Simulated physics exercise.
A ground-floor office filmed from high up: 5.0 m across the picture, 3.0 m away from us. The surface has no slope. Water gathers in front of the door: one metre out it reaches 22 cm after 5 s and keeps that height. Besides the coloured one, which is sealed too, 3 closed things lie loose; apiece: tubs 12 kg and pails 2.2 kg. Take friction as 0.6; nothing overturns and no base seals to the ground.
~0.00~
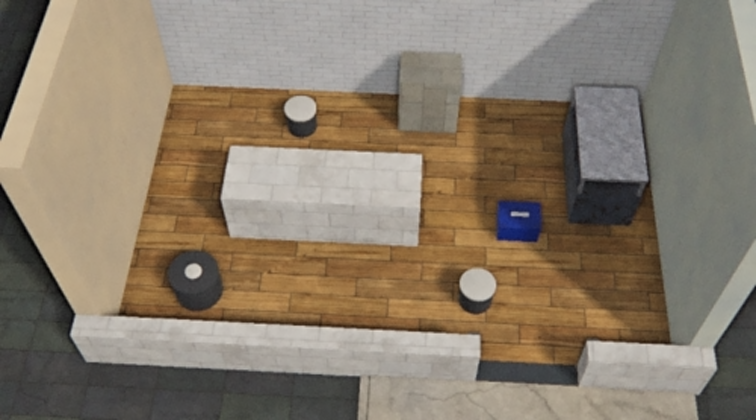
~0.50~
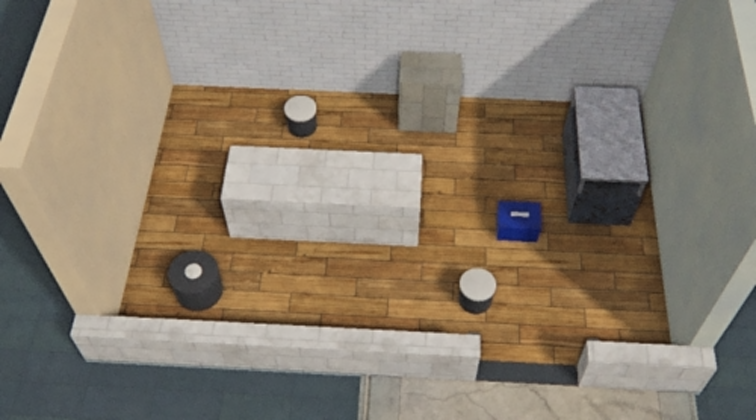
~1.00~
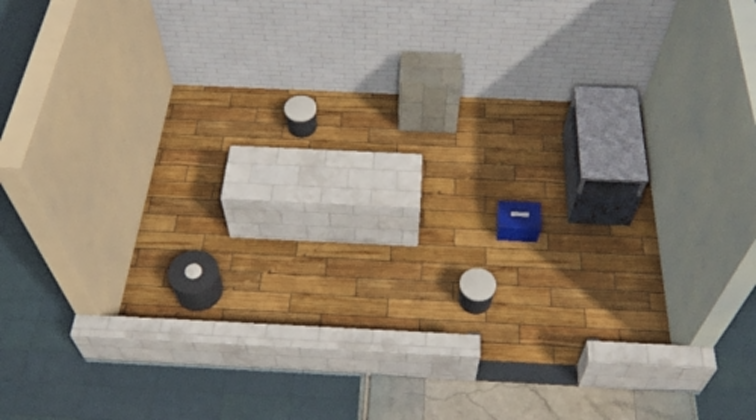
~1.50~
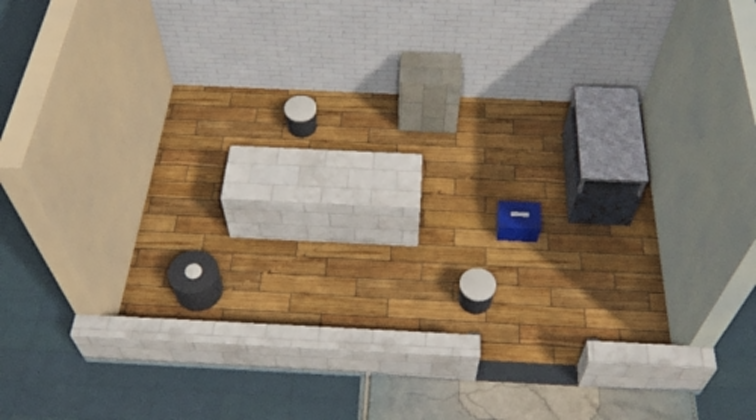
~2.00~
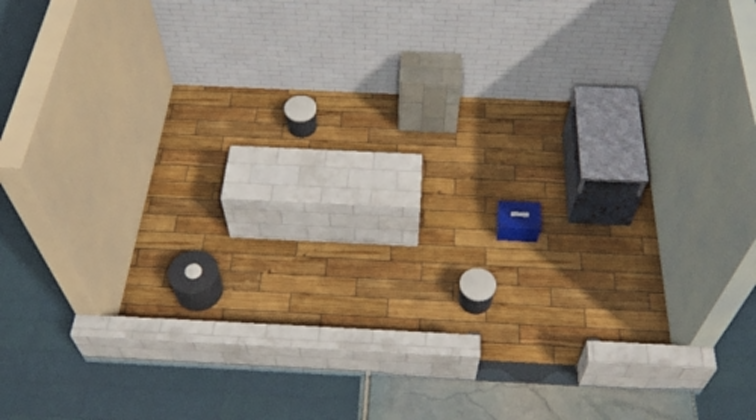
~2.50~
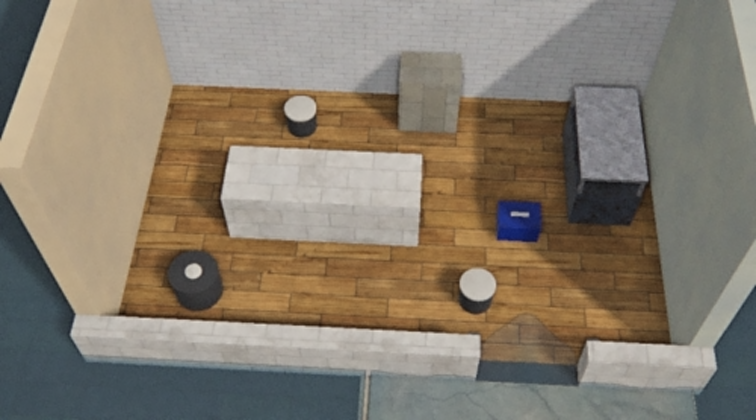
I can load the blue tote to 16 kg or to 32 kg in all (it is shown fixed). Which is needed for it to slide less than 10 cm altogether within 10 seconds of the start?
I expect that only the larger load is enough.
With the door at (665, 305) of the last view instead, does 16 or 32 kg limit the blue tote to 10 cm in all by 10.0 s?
In that case the lower weight is enough.
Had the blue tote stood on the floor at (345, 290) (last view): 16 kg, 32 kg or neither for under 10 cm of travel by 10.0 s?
Either load holds.
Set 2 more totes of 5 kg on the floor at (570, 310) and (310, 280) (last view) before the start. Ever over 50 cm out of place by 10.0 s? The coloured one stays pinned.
In turn: Past it, short of it.
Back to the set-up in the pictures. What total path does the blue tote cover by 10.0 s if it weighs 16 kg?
About 80 cm.
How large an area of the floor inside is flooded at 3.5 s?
About 2.0 m2.
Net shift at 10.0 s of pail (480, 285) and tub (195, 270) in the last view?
In turn: 200 cm, 0 cm.
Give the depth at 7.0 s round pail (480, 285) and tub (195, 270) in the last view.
About 2 and 1 cm.
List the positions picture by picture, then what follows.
The first frame shows the blue tote at (520, 215), on the bottom; 0.0 m2 under water; 0 of 4 have shifted.
The second frame shows the blue tote at (520, 215), on the bottom; 0.0 m2 under water; 0 of 4 have shifted.
The third frame shows the blue tote at (520, 215), on the bottom; water covers 0.0 m2; 0 of 4 have shifted.
The fourth frame shows the blue tote at (520, 215) rests on the ground; 0.0 m2 under water; 0 of 4 have shifted.
The fifth frame shows the blue tote at (520, 215) rests on the ground; 0.0 m2 under water; 0 of 4 have shifted.
The sixth frame shows the blue tote at (520, 215), on the bottom; water covers 0.2 m2; 0 of 4 have shifted.
After 3.5 s the blue tote would be 0 cm from its start with 16 kg and 0 cm from its start with 32 kg; 2 cm of water round it then.
After 4.5 s the blue tote would be 0 cm from its start with 16 kg and 0 cm from its start with 32 kg; 5 cm of water round it then.
After 7.0 s the blue tote would be 5 cm from its start with 16 kg and 0 cm from its start with 32 kg; 7 cm of water round it then.
After 10.0 s the blue tote would be 69 cm from its start with 16 kg and 0 cm from its start with 32 kg; 12 cm of water round it then.
